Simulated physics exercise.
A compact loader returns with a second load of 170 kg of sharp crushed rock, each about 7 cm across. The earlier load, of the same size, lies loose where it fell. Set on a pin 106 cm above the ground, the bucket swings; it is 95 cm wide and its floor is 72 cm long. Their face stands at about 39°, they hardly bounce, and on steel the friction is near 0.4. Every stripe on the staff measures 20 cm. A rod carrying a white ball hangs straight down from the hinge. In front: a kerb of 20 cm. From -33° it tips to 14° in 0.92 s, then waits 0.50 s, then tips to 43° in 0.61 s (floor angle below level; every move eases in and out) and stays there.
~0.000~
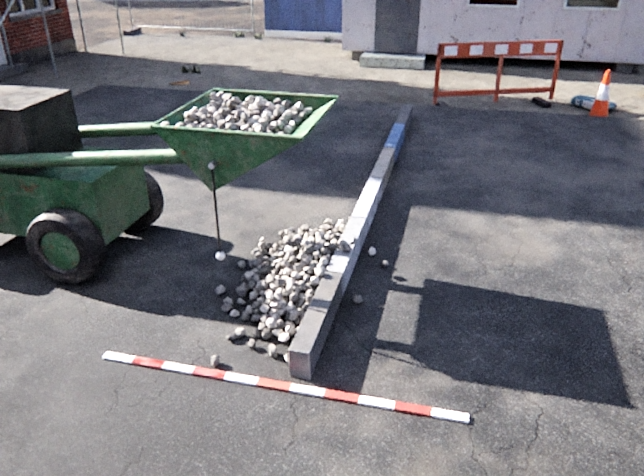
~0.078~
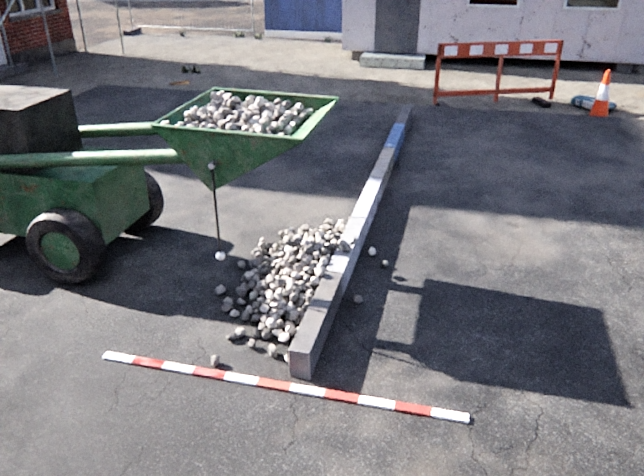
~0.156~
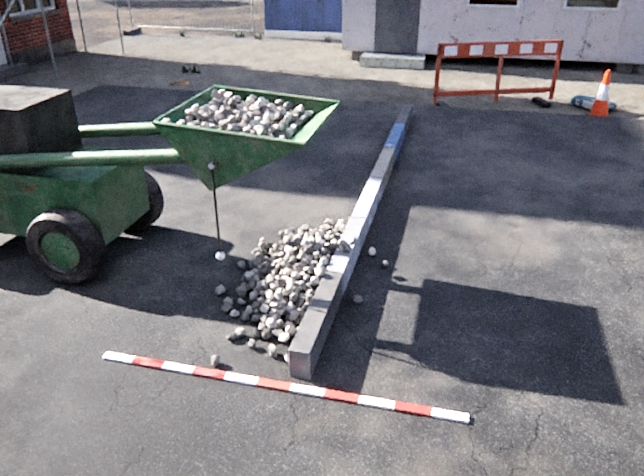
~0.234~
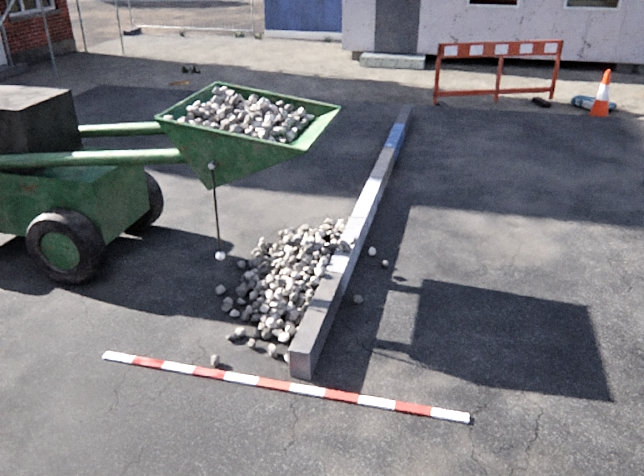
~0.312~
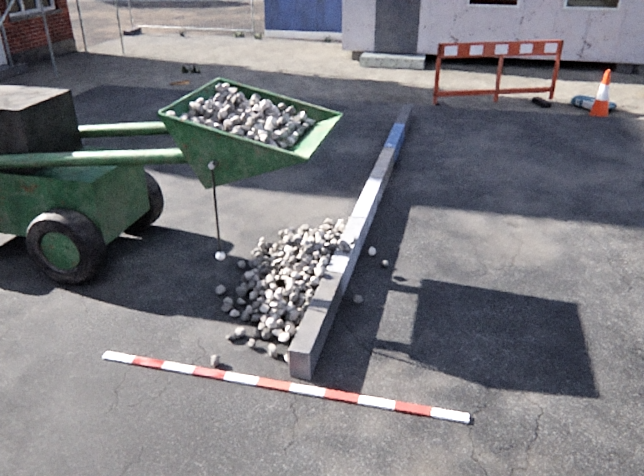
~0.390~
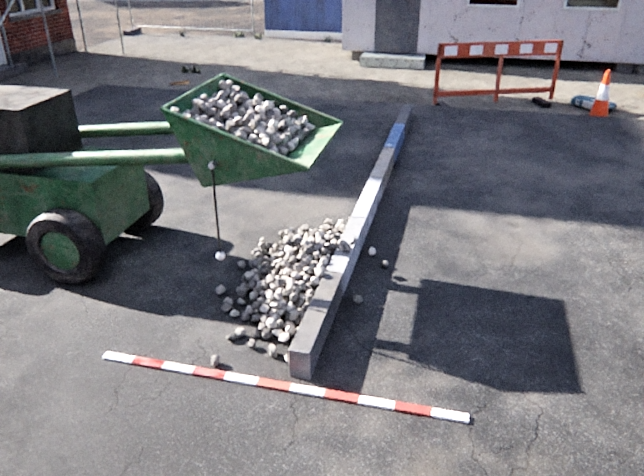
A green bucket of pale stones slowly tilts its right lip downward above a loose pile.
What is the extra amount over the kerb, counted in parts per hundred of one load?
Close to 33 parts in a hundred.
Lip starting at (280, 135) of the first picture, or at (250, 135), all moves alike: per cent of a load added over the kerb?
The first position would add some 10 per cent, the second some 0.
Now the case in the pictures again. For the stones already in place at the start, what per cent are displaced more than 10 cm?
I'd put it at about 0 per cent.
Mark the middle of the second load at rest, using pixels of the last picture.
Near (327, 267).
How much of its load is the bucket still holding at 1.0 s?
Reading: Near 100 % of the load.
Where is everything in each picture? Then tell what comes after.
Lip at (303, 139), floor tilted -33°, highest stones at (228, 102). The earlier load is highest near (322, 247), 24 cm above ground level, 99 % on this side of the kerb, 1 % over the kerb, in the first frame.
The bucket is at -32°, its lip at (303, 140); the top of the load is at (229, 101); the stones move at 0.1 m/s on average, in the second frame.
The bucket is at -29°, its lip at (305, 145); the top of the load is at (230, 100); the stones move at 0.1 m/s on average, in the third frame.
Lip at (307, 151), floor tilted -25°, highest stones at (226, 98); the stones move at 0.2 m/s on average, in the fourth frame.
Lip at (308, 160), floor tilted -20°, highest stones at (221, 96); the stones move at 0.2 m/s on average, in the fifth frame.
The bucket is at -15°, its lip at (309, 169); the top of the load is at (222, 94); the stones move at 0.2 m/s on average, in the sixth frame.
After 0.7 s the floor is at 7°; in per cent of one load, 100 in the bucket, 99 on this side of the kerb, 1 over the kerb; the foremost stones are at (353, 254).
After 1.0 s the floor is at 14°; in per cent of one load, 100 in the bucket, 99 on this side of the kerb, 1 over the kerb; the foremost stones are at (353, 254).
After 2.5 s the floor is at 43°; in per cent of one load, 3 in the bucket, 177 on this side of the kerb, 20 over the kerb; the foremost stones are at (410, 296).
After 4.9 s the floor is at 43°; in per cent of one load, 0 in the bucket, 166 on this side of the kerb, 34 over the kerb; the foremost stones are at (457, 291). Net gain over the kerb, 33.
